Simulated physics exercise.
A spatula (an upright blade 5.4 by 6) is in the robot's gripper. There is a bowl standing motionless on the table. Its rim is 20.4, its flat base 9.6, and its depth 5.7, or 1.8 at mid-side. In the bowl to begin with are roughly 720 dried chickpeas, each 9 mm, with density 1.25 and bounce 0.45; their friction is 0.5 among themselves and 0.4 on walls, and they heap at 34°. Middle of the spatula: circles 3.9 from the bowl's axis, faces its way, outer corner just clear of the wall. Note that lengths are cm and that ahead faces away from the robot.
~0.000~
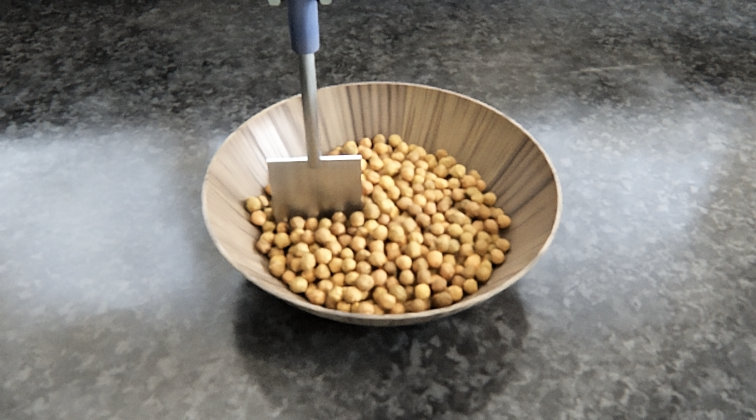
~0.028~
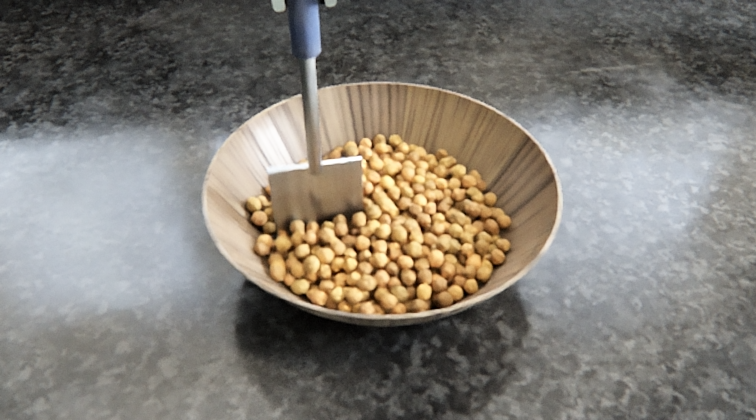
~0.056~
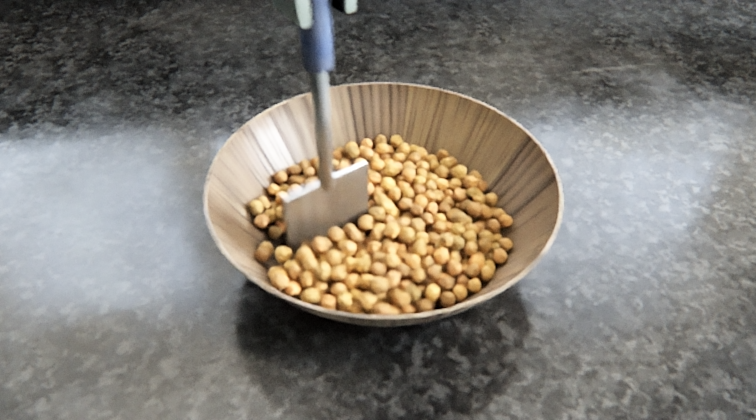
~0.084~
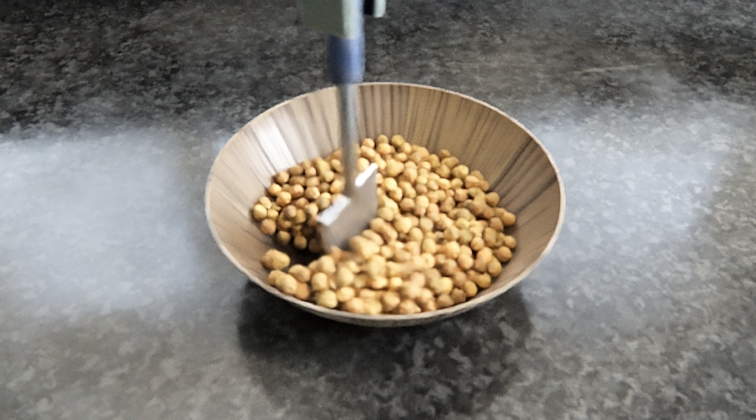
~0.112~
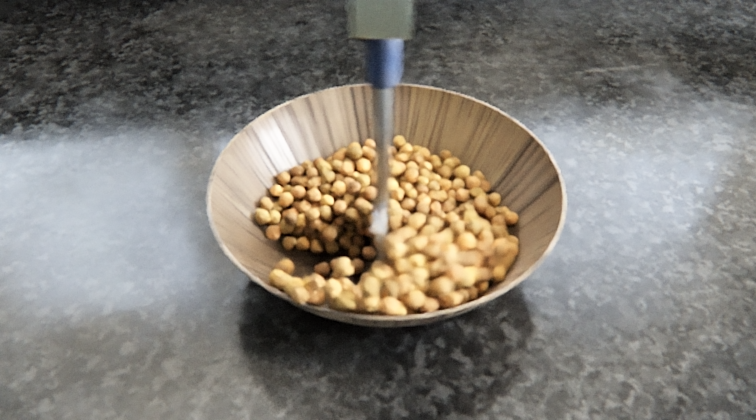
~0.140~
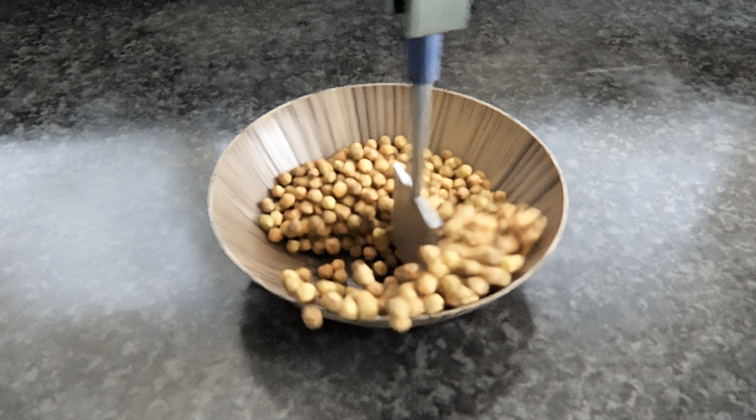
In a wooden bowl, a gripper sweeps a flat blade rightward, pushing chickpeas aside.
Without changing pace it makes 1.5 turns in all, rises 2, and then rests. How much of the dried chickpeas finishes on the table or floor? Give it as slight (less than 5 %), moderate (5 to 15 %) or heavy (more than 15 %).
It is heavy.
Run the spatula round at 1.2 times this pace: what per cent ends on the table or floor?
Close to 30 in a hundred.
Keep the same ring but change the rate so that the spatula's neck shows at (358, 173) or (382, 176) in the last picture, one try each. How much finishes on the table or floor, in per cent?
About 5 % for one try and about 10 % for the other, in order.
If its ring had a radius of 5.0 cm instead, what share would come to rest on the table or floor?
Then some 10 percent.
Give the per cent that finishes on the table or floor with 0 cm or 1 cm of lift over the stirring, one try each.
40 and 30 %.
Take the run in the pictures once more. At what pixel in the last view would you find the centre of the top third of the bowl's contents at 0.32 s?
Somewhere around (376, 135) in the last view.
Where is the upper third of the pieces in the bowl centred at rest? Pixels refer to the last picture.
I'd say close to (384, 226).
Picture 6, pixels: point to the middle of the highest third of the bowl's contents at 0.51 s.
I'd say about (349, 233).
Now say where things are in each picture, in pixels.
In the first picture, spatula neck at (312, 137), 0° round; upper third of the load around (384, 209), from x 255 to 505, top at y 140; 725 in the bowl.
In the second picture, spatula neck at (313, 143), 9° round; upper third of the load around (381, 214), from x 255 to 505, top at y 140.
In the third picture, spatula neck at (325, 158), 32° round; upper third of the load around (377, 231), from x 255 to 505, top at y 140.
In the fourth picture, spatula neck at (349, 170), 58° round; upper third of the load around (390, 249), from x 260 to 510, top at y 140.
In the fifth picture, spatula neck at (382, 175), 83° round; upper third of the load around (417, 251), from x 260 to 510, top at y 140.
In the sixth picture, spatula neck at (417, 171), 108° round; upper third of the load around (450, 246), from x 265 to 535, top at y 140; 717 in the bowl, 8 in flight or on the tool.
By 0.32 s, 274° round, highest piece 9 above the table; 617 in the bowl, 59 on the table or floor, 49 in flight or on the tool.
By 0.51 s, 79° round, highest piece 8 above the table; 565 in the bowl, 149 on the table or floor, 11 in flight or on the tool.
By 0.80 s, 180° round, highest piece 5 above the table; 561 in the bowl, 164 on the table or floor.
By 1.50 s, 180° round, highest piece 5 above the table; 561 in the bowl, 164 on the table or floor.
Final count, 561 in the bowl, 164 on the table or floor. That is 23 % on the table or floor.
